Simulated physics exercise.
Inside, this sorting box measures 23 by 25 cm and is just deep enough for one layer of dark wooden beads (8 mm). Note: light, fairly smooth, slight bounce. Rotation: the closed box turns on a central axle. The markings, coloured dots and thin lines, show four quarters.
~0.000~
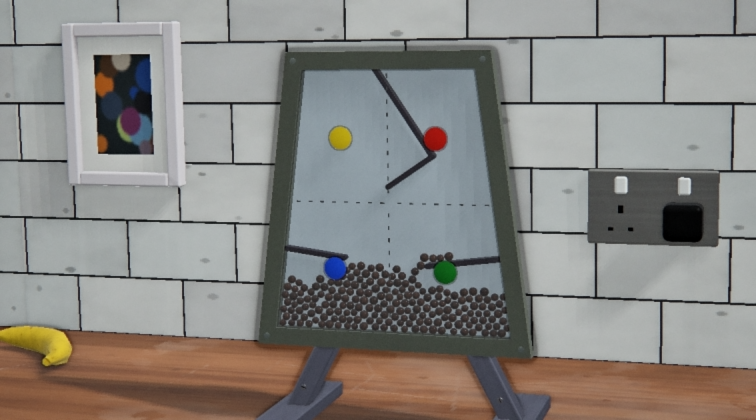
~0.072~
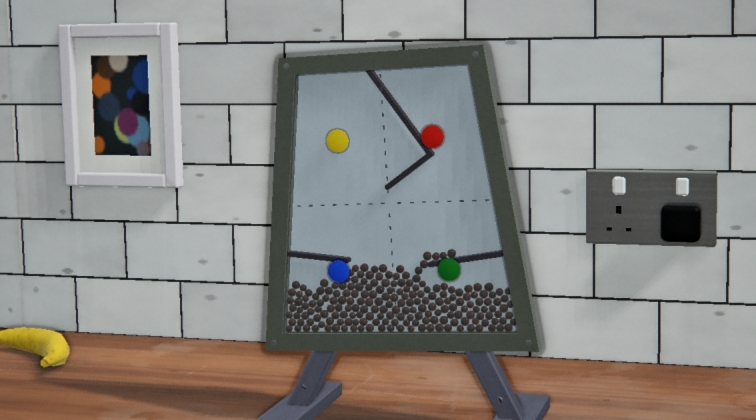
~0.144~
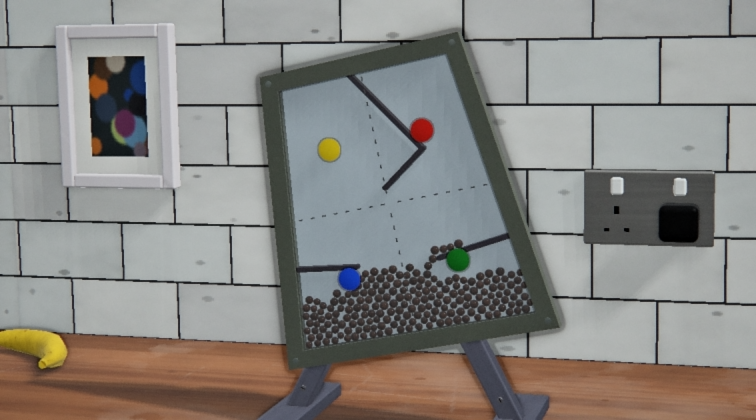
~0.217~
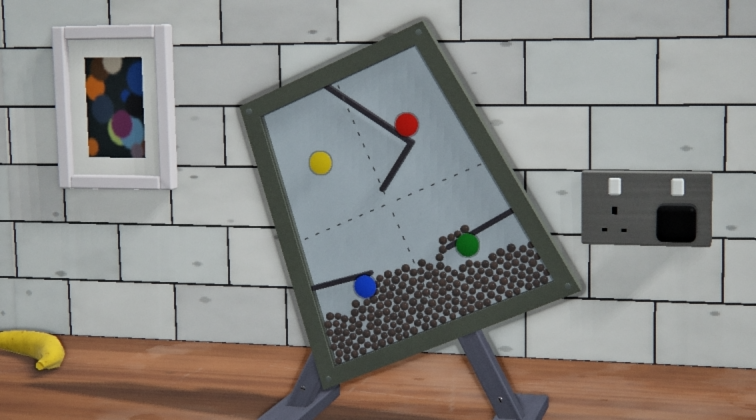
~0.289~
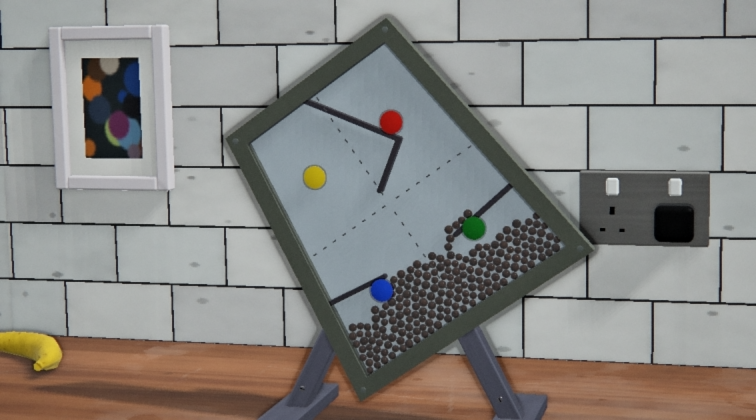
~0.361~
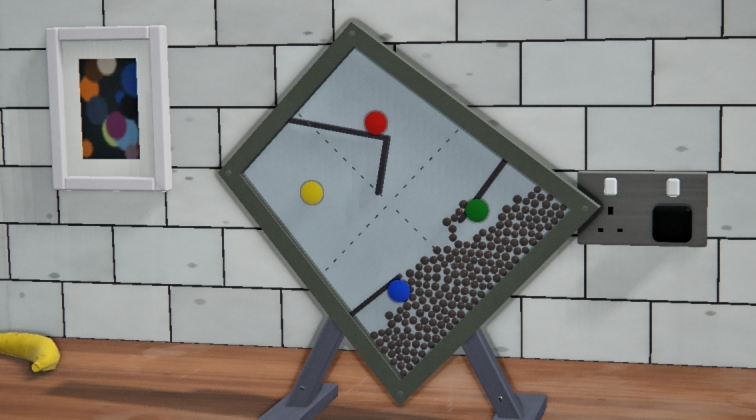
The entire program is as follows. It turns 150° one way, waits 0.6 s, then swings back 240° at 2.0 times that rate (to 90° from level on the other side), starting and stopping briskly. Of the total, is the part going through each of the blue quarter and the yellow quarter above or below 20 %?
Blue quarter - below, yellow quarter - below.
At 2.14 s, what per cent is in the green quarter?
Around 0 percent.
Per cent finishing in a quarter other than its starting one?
Estimate: Roughly 70 %.
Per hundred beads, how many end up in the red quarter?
Around 20 in a hundred.
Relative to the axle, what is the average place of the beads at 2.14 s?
Offset: Approx. 6 cm left, 4 cm below.
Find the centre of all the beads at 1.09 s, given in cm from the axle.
Roughly 5 centimetres to the right and 3 centimetres below.
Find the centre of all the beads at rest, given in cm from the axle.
About 5 cm left and 7 cm below.
After 1.09 s, it stands 150° anticlockwise; the beads' middle is 5 cm right of and 3 cm below the centre; blue 45 %, yellow 55 %.
After 2.14 s, it stands 30° anticlockwise; the beads' middle is 6 cm left of and 4 cm below the centre; blue 50 %, yellow 50 %.
After 2.59 s, it stands 90° clockwise; the beads' middle is 6 cm left of and 6 cm below the centre; red 15 %, blue 10 %, green 80 %.
All still by 3.4 s, it stands 90° clockwise; red 20 %, blue 0 %, green 80 %, yellow 0 %.
